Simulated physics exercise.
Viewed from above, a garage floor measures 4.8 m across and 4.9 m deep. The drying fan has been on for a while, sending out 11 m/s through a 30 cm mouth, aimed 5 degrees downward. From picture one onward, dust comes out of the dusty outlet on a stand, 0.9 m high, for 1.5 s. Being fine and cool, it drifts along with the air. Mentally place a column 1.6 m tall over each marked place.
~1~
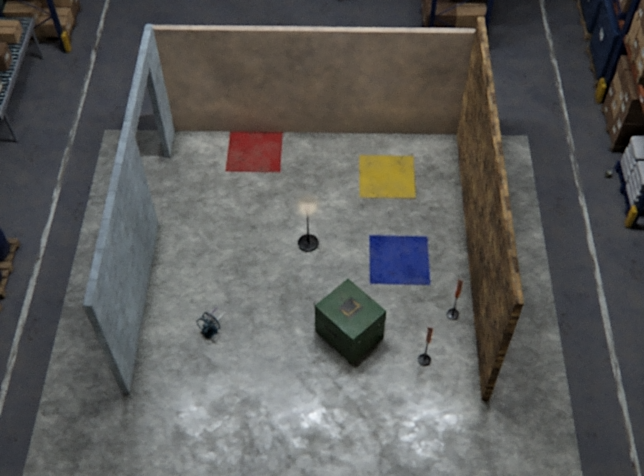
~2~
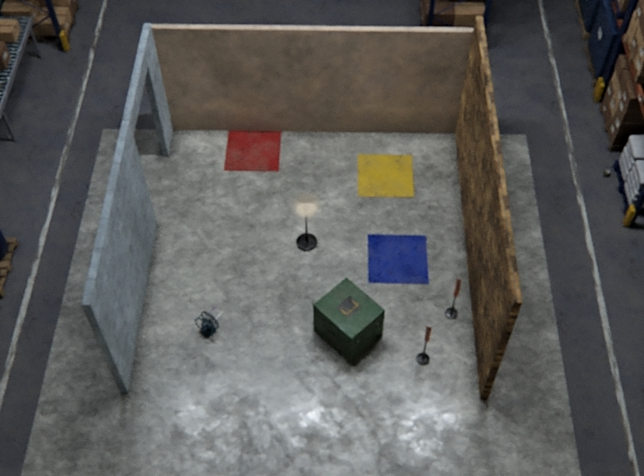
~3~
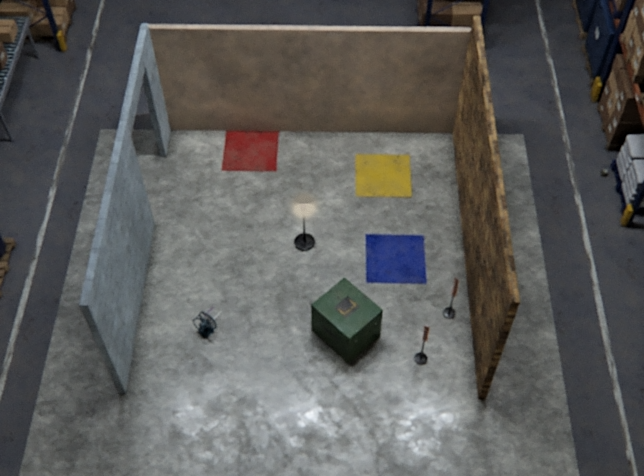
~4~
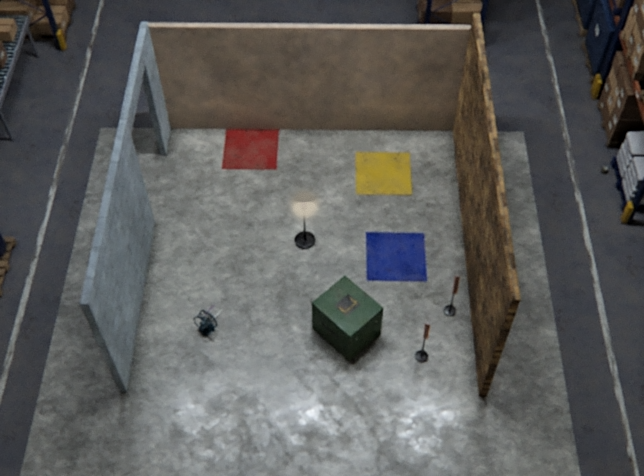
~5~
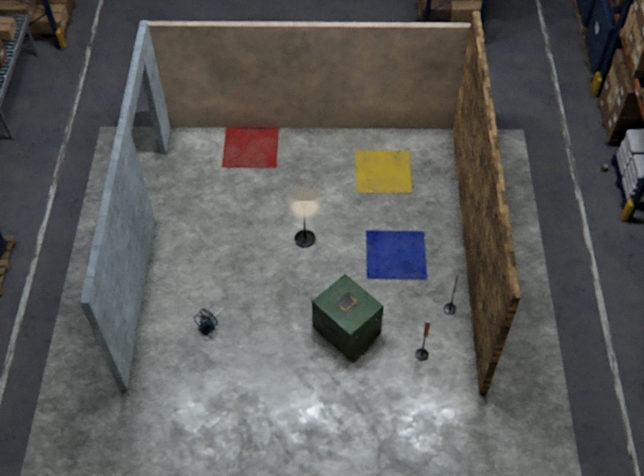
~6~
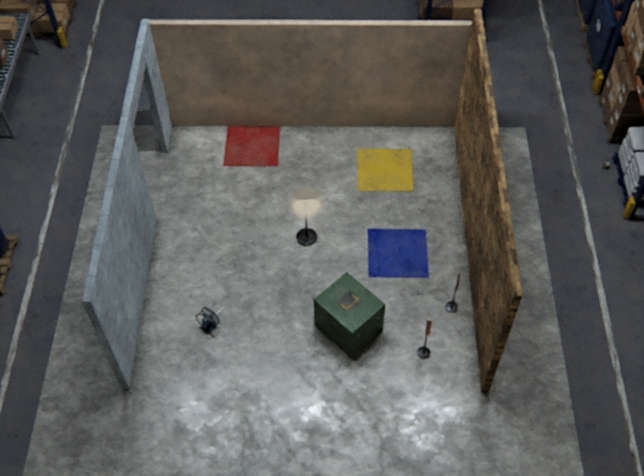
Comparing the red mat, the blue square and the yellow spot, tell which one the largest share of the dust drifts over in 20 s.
The winner is yellow.
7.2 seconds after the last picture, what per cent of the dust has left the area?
I'd say near 100 per cent.
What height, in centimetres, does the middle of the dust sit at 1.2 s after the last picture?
Roughly 50 cm up.
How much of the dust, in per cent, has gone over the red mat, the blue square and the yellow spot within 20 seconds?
1 % red, 0 % blue, 70 % yellow, roughly.
Then, 1.2 s after the last picture, 0 % is gone from the area; 0 % has passed over the red mat, 0 % over the blue square and 10 % over the yellow spot, and the middle of the rest is near (309, 206).
Then, 3.2 s after the last picture, 25 % is gone from the area; 1 % has passed over the red mat, 0 % over the blue square and 67 % over the yellow spot, and the middle of the rest is near (441, 94).
Then, 7.2 s after the last picture, 95 % is gone from the area; 1 % has passed over the red mat, 0 % over the blue square and 69 % over the yellow spot.
Then, 19.2 s after the last picture, 100 % is gone from the area; 1 % has passed over the red mat, 0 % over the blue square and 69 % over the yellow spot.
